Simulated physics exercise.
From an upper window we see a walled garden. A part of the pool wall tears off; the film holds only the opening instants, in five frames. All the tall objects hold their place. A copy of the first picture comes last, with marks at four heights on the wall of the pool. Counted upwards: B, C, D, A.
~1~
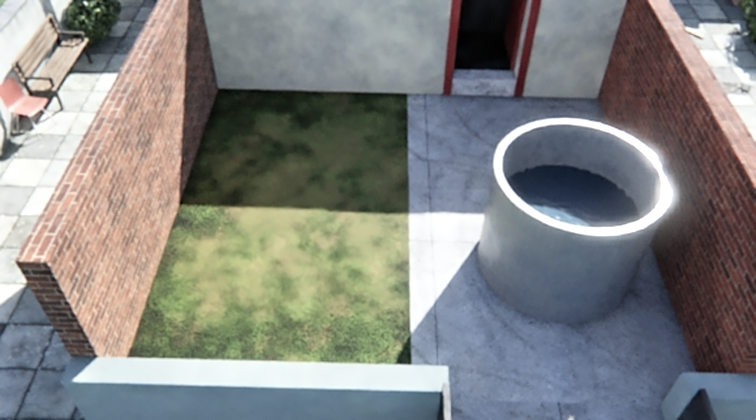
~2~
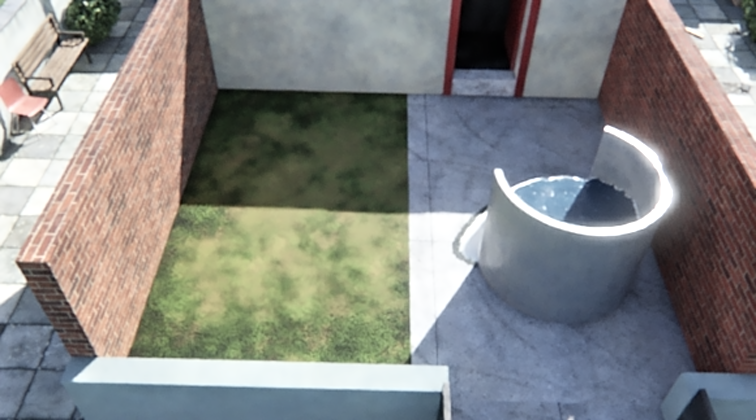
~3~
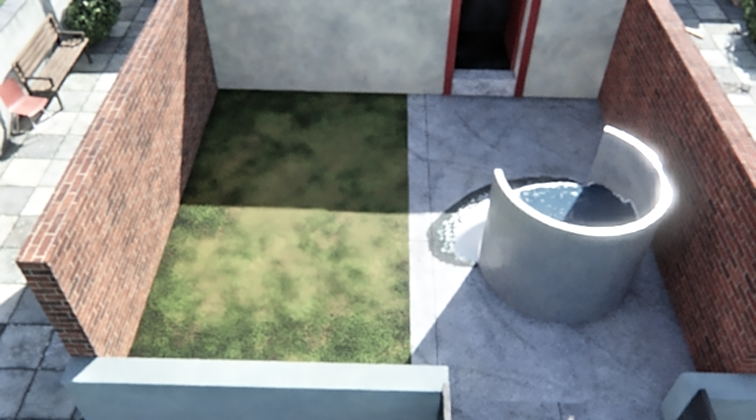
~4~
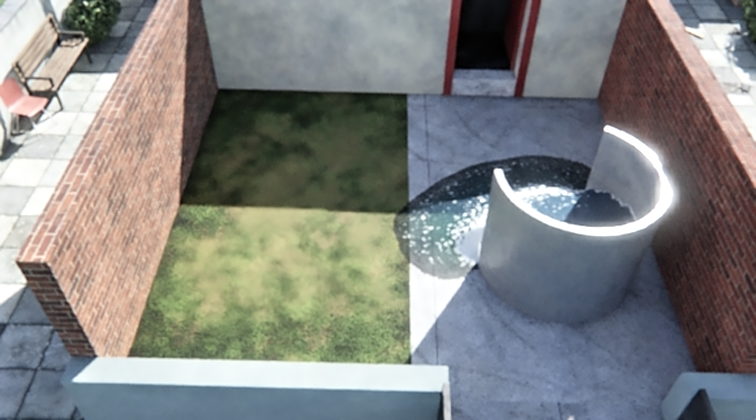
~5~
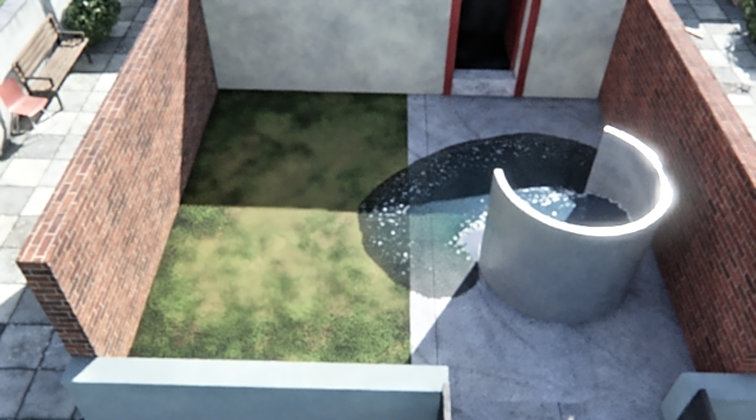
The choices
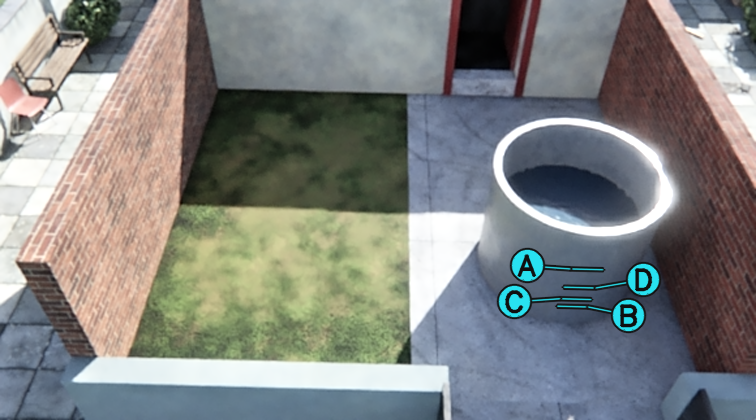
Water pours from a round grey tank's open side and spreads left onto the grass.
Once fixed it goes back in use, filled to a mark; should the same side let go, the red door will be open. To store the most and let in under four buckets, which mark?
That is line A.
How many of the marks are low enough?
All of the four.
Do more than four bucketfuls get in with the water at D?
No, that is safe.
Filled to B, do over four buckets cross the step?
No.
In cyan, A at (586, 269); B at (572, 306); C at (575, 299); D at (579, 287); from the bottom up B, C, D, A.
If A is chosen, a bucket or two gets in.
If B is chosen, nothing gets over.
If C is chosen, nothing gets over.
If D is chosen, nothing gets over.
